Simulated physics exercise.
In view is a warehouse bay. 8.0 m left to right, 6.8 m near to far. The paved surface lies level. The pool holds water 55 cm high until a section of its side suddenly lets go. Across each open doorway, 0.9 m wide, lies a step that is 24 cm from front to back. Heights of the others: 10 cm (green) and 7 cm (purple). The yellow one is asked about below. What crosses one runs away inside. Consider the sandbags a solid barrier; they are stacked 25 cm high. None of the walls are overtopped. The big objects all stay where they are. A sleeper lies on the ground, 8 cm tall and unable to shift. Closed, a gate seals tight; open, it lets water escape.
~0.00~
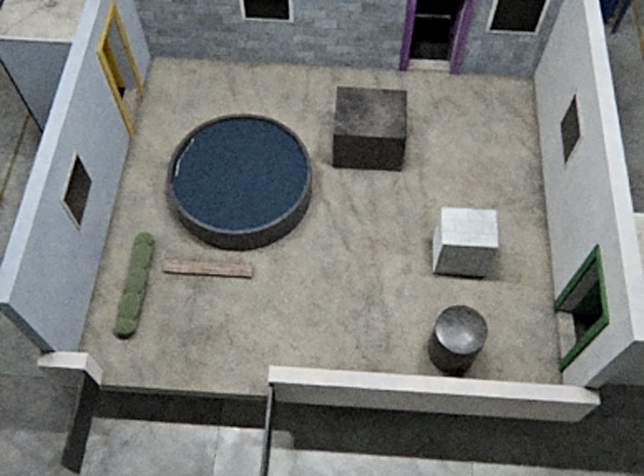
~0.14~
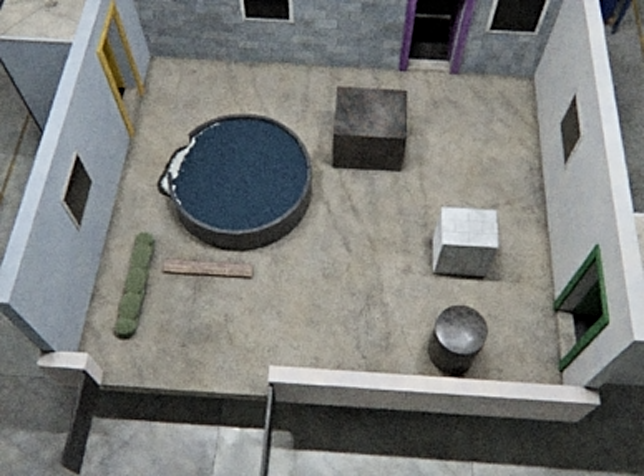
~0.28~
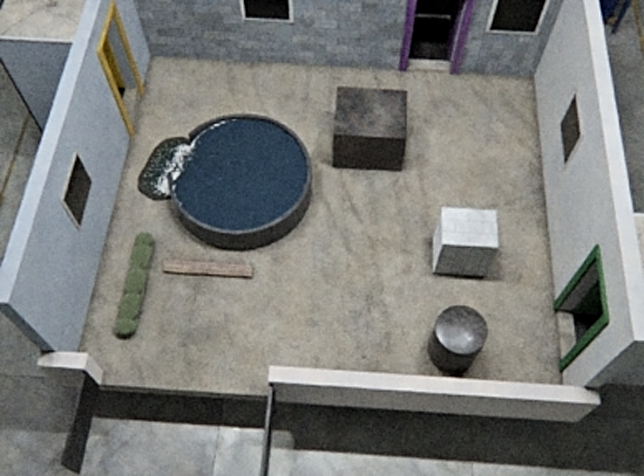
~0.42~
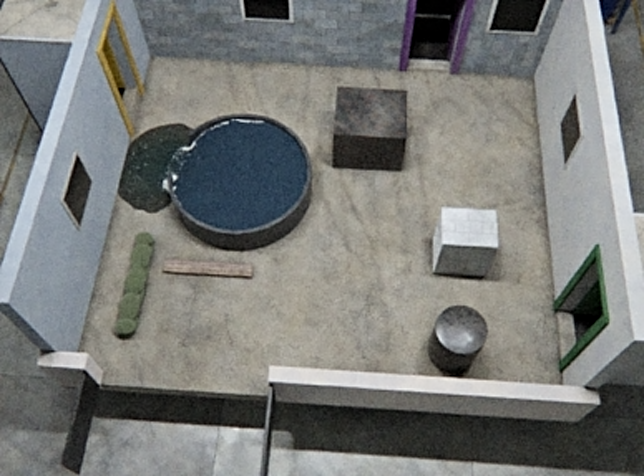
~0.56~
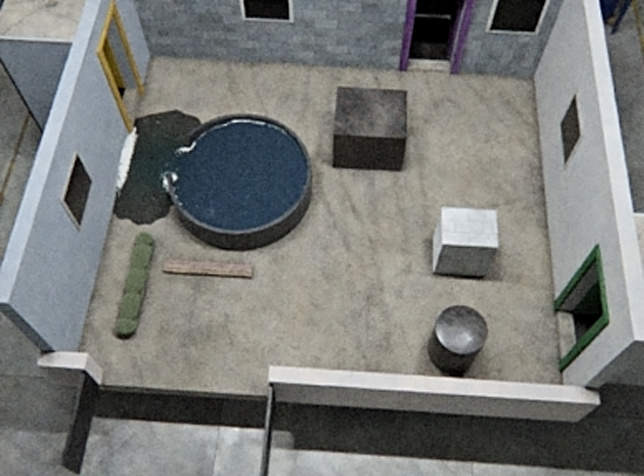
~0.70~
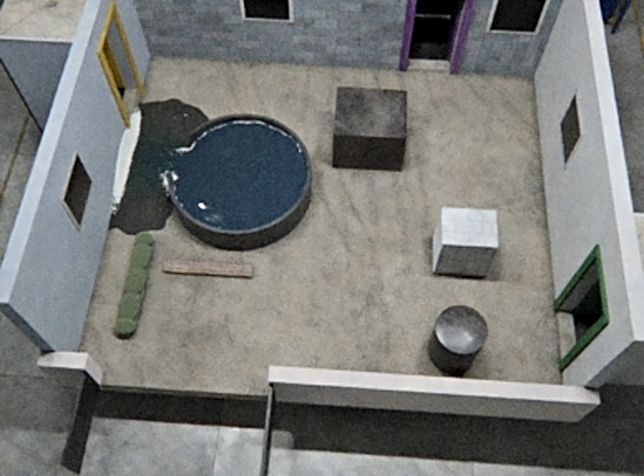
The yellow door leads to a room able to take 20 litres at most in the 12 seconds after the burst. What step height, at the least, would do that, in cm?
Roughly 16 cm at minimum.
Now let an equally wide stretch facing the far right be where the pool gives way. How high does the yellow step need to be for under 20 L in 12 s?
Then it needs around 7.0 cm.
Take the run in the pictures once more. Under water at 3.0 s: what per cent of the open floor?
Roughly 20 percent of the floor is wet.
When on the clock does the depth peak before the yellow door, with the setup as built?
Peak time: About 1.8 s.
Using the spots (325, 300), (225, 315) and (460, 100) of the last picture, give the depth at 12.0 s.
In that order: 2, 1 and 6 cm.
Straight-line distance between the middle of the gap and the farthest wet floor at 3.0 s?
I make it some 4.2 m.
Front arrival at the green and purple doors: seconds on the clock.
Green 10.0 s, purple 4.0 s.
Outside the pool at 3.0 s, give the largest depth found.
Roughly 31 cm.
After 1.4 s water covers 10 % of the floor, deepest (38 cm) near (124, 168); 20 cm at the yellow door, 0 litres in over its 27 cm step.
After 3.0 s water covers 20 % of the floor, deepest (31 cm) near (149, 67); 17 cm at the yellow door, 0 litres in over its 27 cm step.
After 12.0 s water covers 90 % of the floor, deepest (12 cm) near (560, 390); 6 cm at the yellow door, 0 litres in over its 27 cm step.
At the yellow door as built, the water arrived by 0.7 s and peaked near 22 cm at 1.8 s.
Run again over the same 12 s with other heights there, 43 litres in over 13 cm, 14 litres over 17.5 cm. The limit of 20 litres is kept from about 16 cm up.
